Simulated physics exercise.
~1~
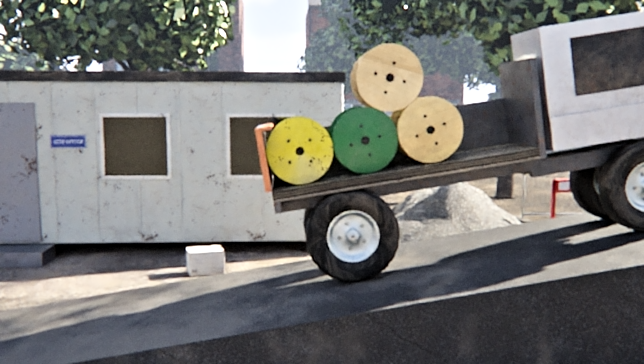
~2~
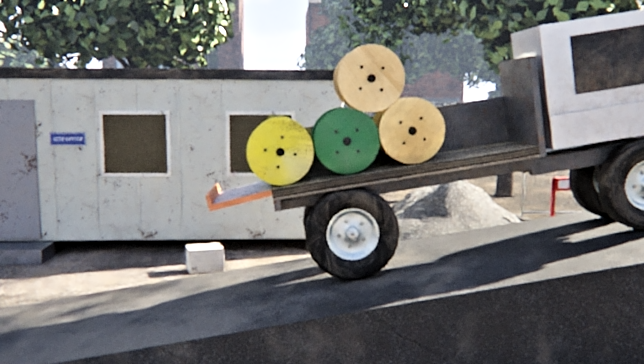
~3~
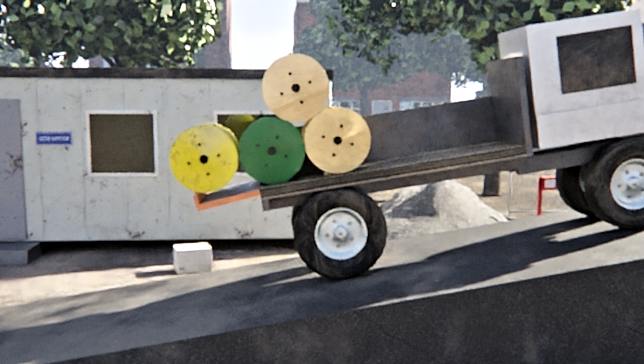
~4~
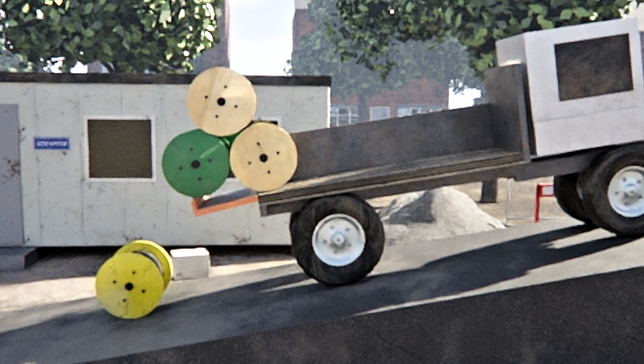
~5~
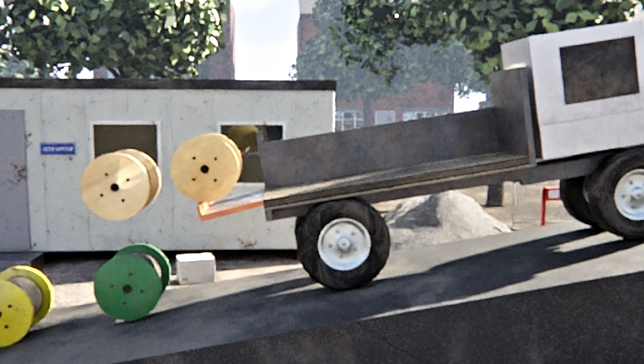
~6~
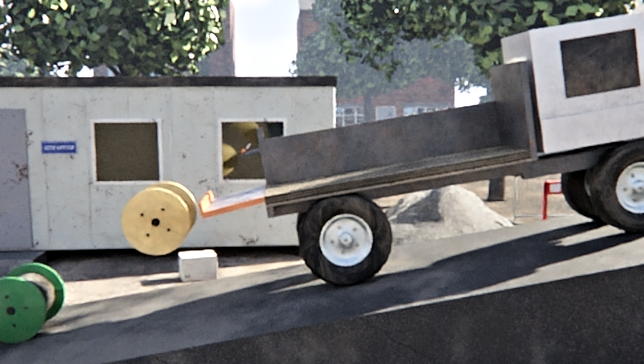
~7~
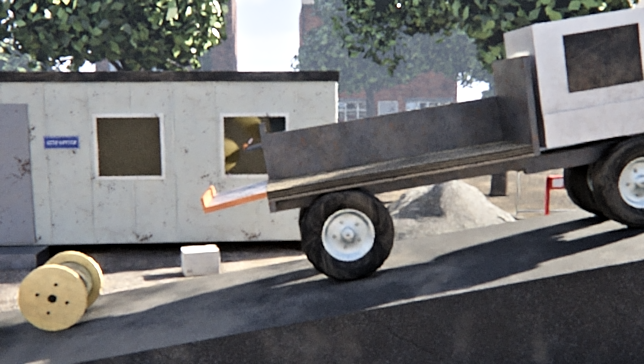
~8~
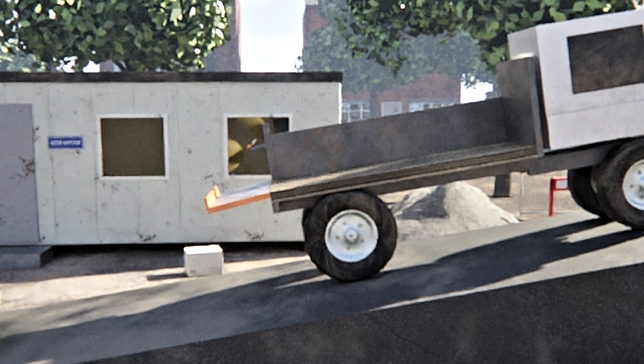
On a sloping road beside a pale site cabin with trees behind, a slightly swaying side view shows a pick-up stopped with its open-sided bed and tail to the left. Four cable reels sit against the raised orange-edged tailgate, yellow and green beside a tan one, with another tan reel on top. The tailgate swings down and stays lowered, and the reels roll left. Yellow drops off first and lands on the road, then green follows, with the two tan reels tumbling after them. All roll away downhill to the left, leaving the bed empty.
